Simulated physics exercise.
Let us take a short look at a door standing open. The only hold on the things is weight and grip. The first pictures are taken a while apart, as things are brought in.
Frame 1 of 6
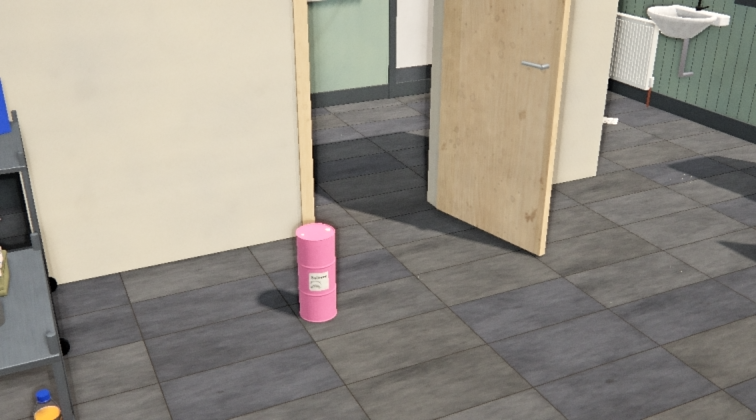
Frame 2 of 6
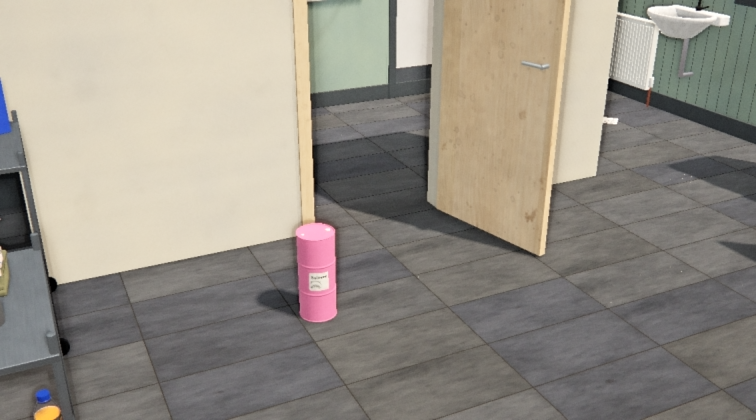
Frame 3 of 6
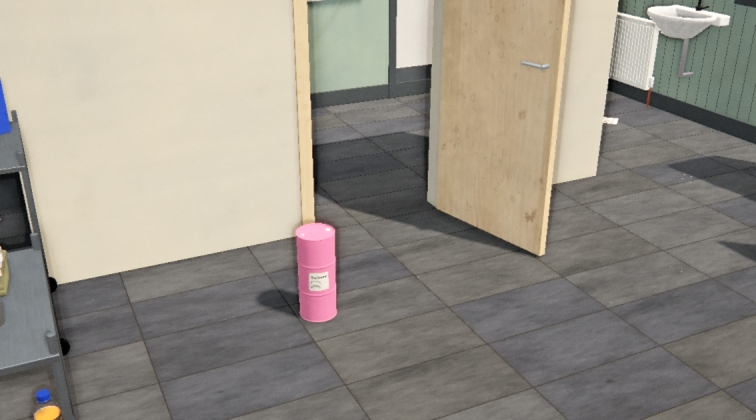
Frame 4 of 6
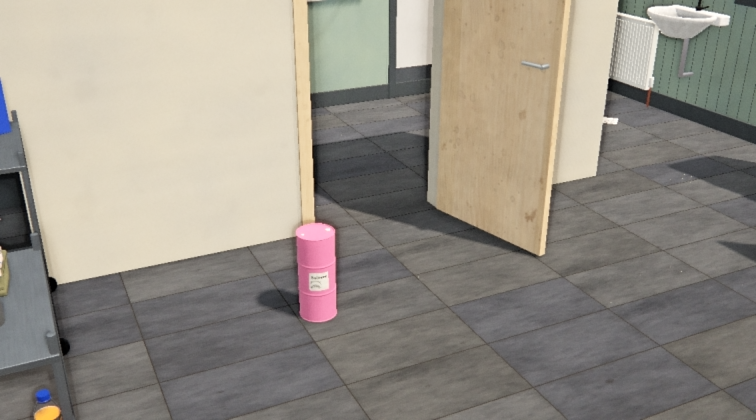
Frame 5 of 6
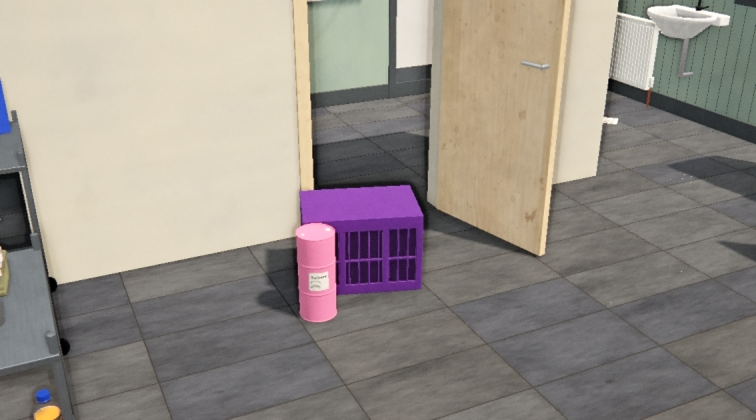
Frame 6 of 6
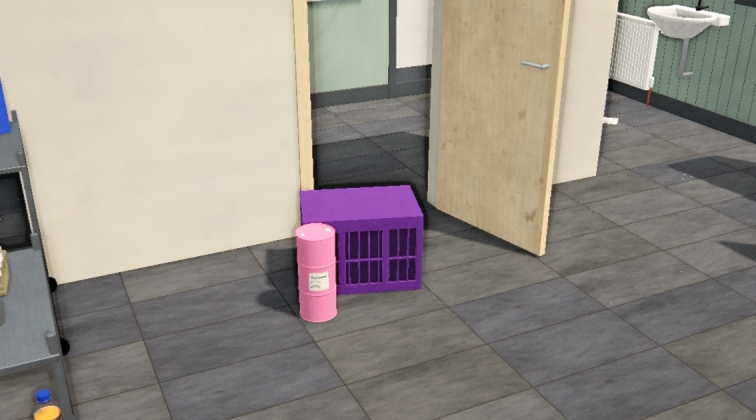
A wooden door stood wide open and still, with a pink canister on the dark tiled floor near the doorway. Later a purple chest with barred openings appeared just behind the canister, and nothing else moved.
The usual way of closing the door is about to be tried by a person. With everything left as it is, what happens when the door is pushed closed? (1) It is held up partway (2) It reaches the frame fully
The answer is 1.
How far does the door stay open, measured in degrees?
Roughly 50 degrees open.
Then, 0.50 s past the last view, door 88° open.
Then, 0.80 s past the last view, door 67° open.
Finally, door 52° open; both still in place. Final places as the last picture's camera would see them, purple chest near (358, 239).
